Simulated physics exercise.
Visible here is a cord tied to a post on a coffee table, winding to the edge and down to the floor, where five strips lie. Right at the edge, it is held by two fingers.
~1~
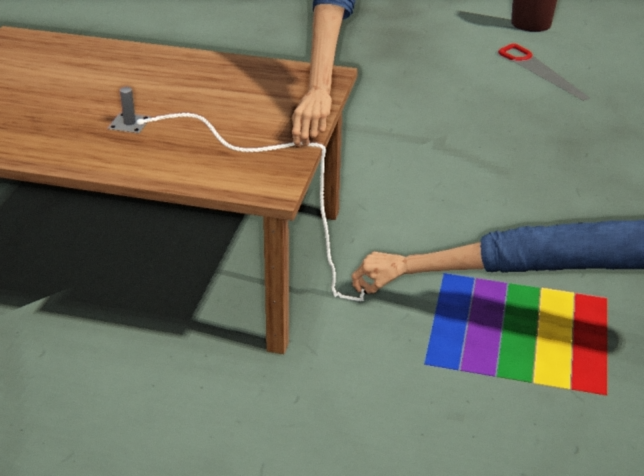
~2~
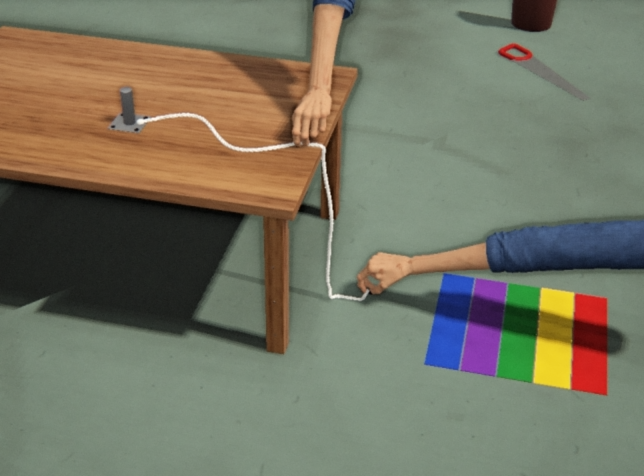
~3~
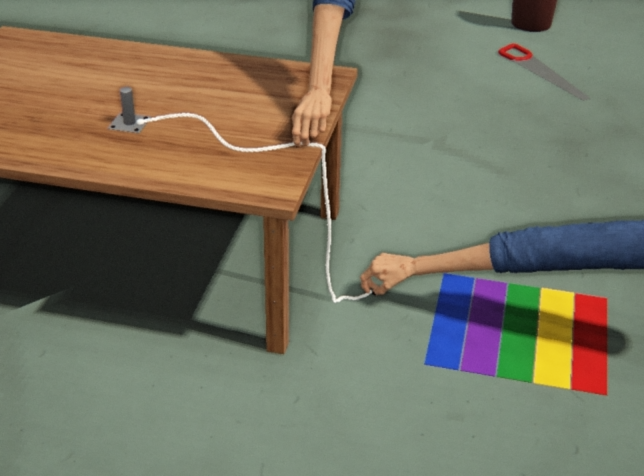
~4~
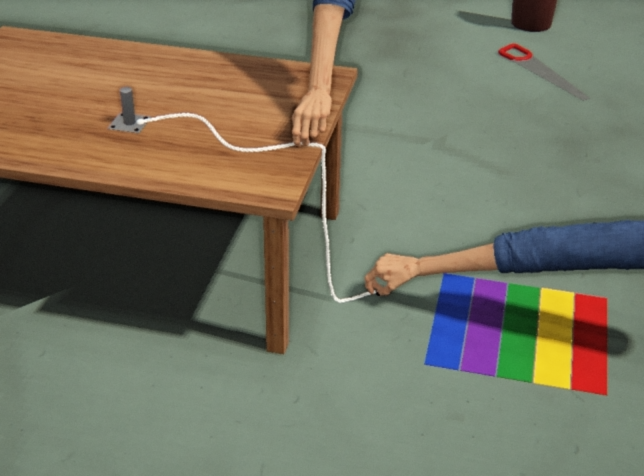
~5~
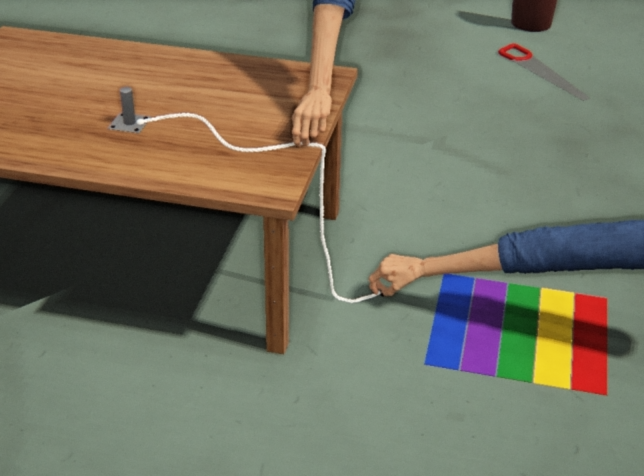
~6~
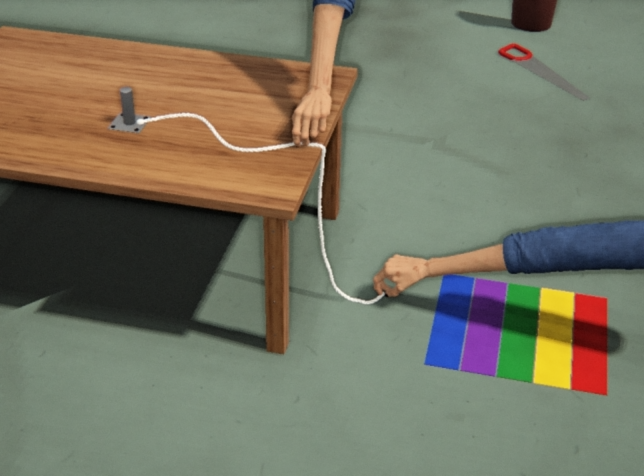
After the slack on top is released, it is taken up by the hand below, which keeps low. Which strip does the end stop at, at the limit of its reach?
It stops at the green strip.
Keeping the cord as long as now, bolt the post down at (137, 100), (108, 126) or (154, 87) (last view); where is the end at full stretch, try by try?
The first try gives about (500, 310), the second about (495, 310) and the third about (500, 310).
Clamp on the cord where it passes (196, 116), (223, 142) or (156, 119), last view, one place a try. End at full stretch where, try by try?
First try near (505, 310), second near (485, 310), third near (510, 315).
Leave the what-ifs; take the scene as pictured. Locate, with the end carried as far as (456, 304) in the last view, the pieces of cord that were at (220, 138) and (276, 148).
In order: (245, 139) and (311, 147).
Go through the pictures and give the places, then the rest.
End (363, 290); blue (445, 349); purple (480, 355); green (516, 361); yellow (553, 367); red (590, 373), in the first frame.
End (368, 290); cord through (168, 117) (218, 136) (276, 148) (324, 170) (331, 229) (329, 286), in the second frame.
End (371, 291), in the third frame.
End (375, 292); cord through (168, 117) (218, 136) (276, 148) (324, 170) (325, 228) (331, 287), in the fourth frame.
End (379, 292), in the fifth frame.
End (384, 293); cord through (168, 117) (218, 136) (276, 148) (322, 169) (320, 228) (334, 286), in the sixth frame.
Soon after, end near (456, 304); over blue.
Then, end near (496, 311); over purple.
At full stretch, end near (519, 314); over green. The end stops over the green strip.
